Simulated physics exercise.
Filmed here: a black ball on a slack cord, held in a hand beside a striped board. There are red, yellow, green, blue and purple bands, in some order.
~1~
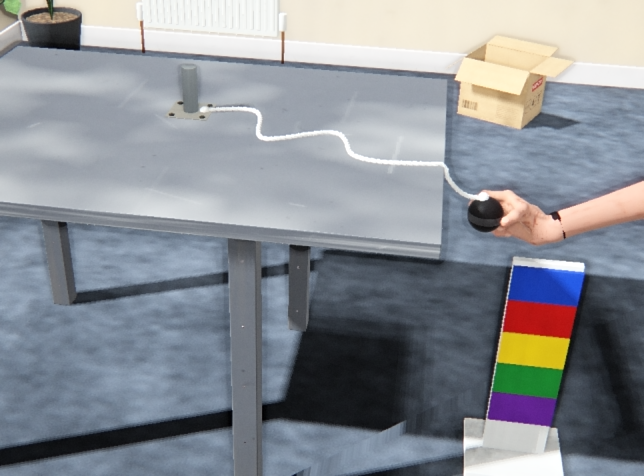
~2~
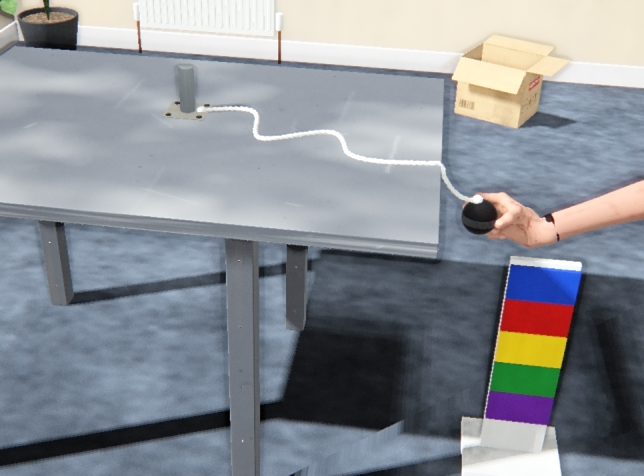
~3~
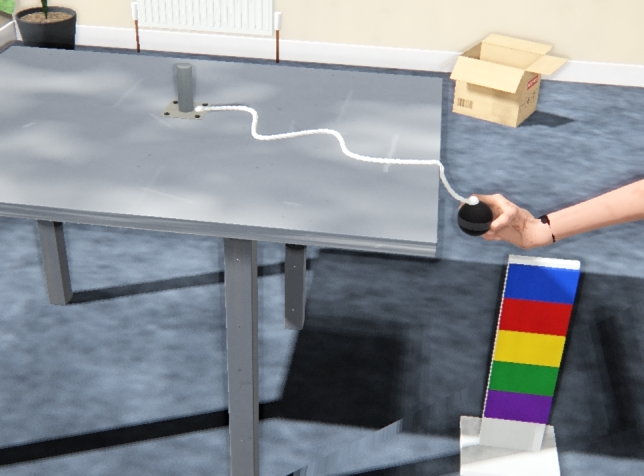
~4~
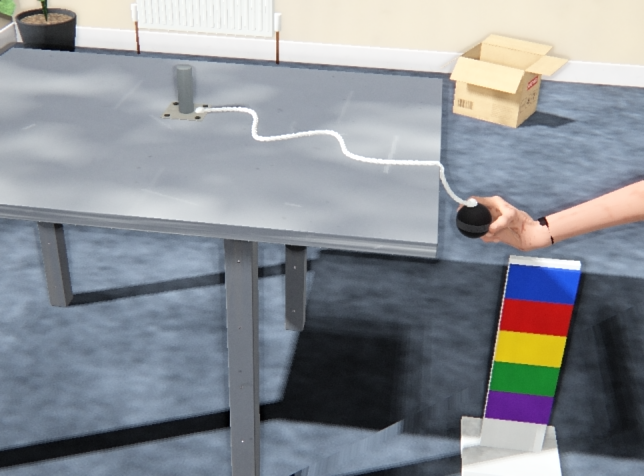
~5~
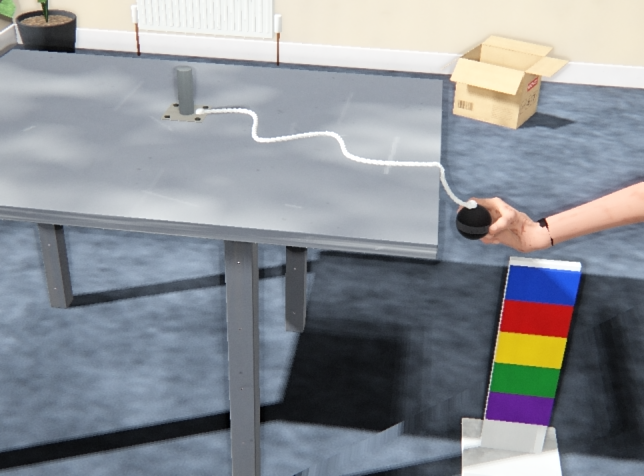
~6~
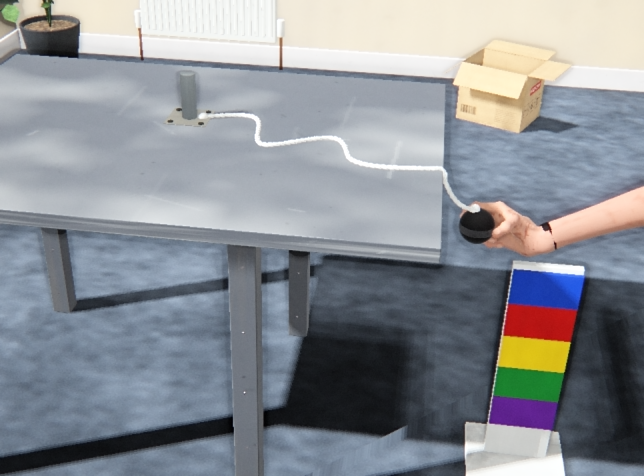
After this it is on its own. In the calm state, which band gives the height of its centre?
The red band gives it.
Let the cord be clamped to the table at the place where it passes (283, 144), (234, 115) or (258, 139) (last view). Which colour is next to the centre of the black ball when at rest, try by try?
First try blue, second try red, third try blue.
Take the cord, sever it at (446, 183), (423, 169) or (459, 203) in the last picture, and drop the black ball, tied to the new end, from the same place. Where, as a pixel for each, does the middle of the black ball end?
The three tries give approximately (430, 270), (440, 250) and (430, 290).
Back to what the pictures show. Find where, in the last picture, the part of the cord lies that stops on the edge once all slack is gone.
Look close to (356, 162) - that's the one.
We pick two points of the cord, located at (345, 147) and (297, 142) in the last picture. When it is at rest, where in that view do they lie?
Point one to (407, 158), point two to (348, 146).
Soon after, ball near (460, 296); level with blue.
After that, ball near (407, 300); level with red.
And then, ball near (439, 310); level with red.
In the end, ball near (433, 309); level with red. The cord holds its middle at red.
